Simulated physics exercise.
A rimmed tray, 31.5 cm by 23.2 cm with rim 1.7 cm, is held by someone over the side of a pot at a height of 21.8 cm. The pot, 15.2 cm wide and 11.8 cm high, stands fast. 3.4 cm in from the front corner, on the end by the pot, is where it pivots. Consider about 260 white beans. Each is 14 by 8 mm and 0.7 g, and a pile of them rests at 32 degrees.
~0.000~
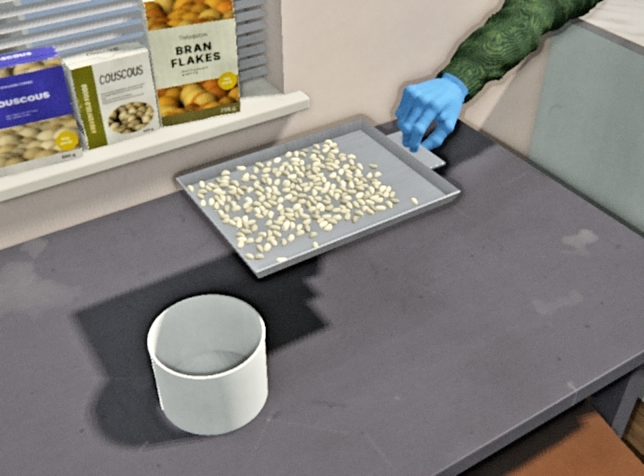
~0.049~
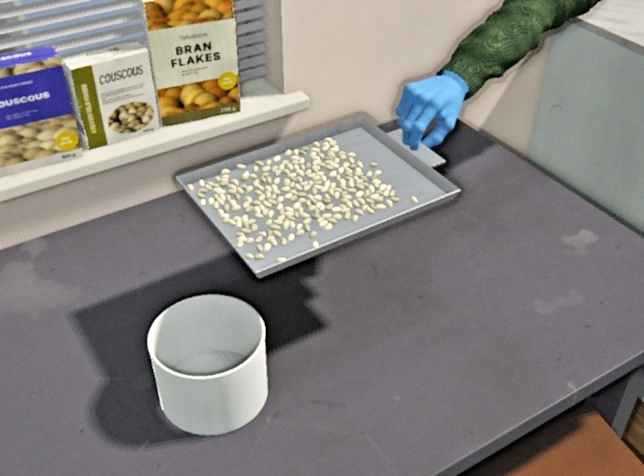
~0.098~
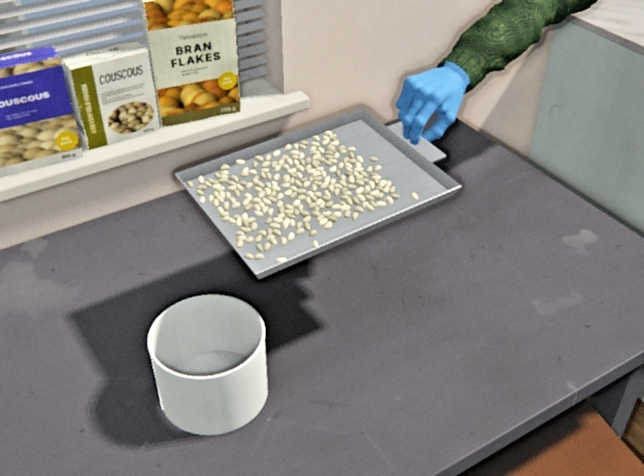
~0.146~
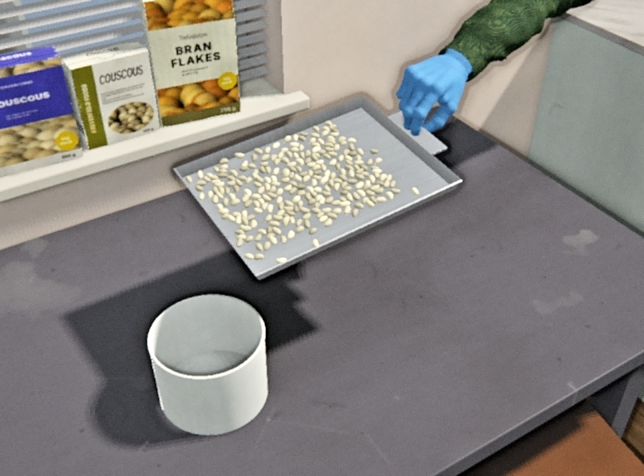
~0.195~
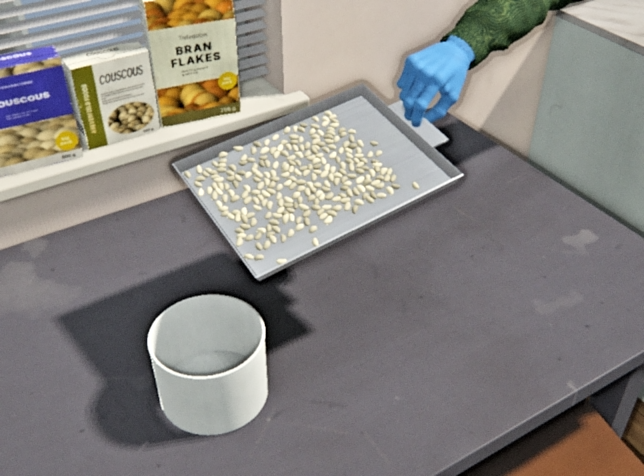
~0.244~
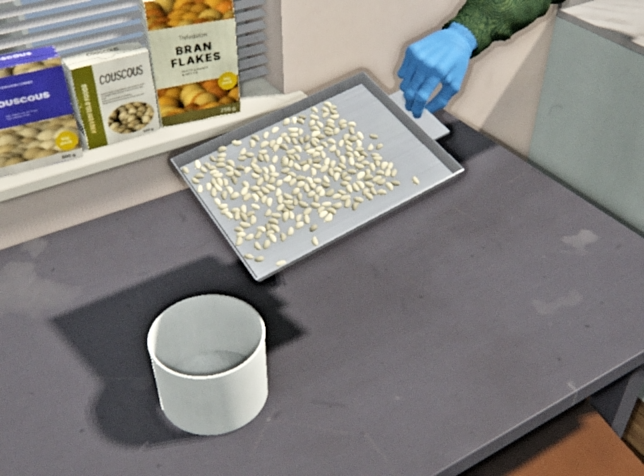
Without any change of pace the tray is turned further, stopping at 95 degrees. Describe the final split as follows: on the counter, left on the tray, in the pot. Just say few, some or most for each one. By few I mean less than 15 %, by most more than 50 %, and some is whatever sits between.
I would say counter most, tray few, pot some.
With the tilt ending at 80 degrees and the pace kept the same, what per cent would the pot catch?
I'd expect some 35 per cent in the pot.
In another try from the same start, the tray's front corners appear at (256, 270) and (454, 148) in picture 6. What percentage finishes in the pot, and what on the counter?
In the pot: 75 per cent; on the counter: 25 per cent.
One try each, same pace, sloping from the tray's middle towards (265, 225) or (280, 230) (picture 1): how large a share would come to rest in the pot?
Approximately 65 percent, then 75 percent.
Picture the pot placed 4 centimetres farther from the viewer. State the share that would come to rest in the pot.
Around 5 per cent.
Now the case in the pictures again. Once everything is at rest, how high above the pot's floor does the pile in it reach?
1.5 cm.
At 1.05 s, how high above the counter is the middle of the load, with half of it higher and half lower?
Around 12 cm up.
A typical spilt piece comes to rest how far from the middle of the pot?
16 cm.
After 0.73 s, tilt 53 degrees; the tray holds 95 %, the pot 0 %.
After 1.05 s, tilt 78 degrees; the tray holds 25 %, the pot 15 %.
Then, at 1.47 s, tilt 95 degrees; the tray holds 0 %, the pot 35 %.
By 2.6 s all is still; counter 65 %, tray 0 %, pot 35 %.
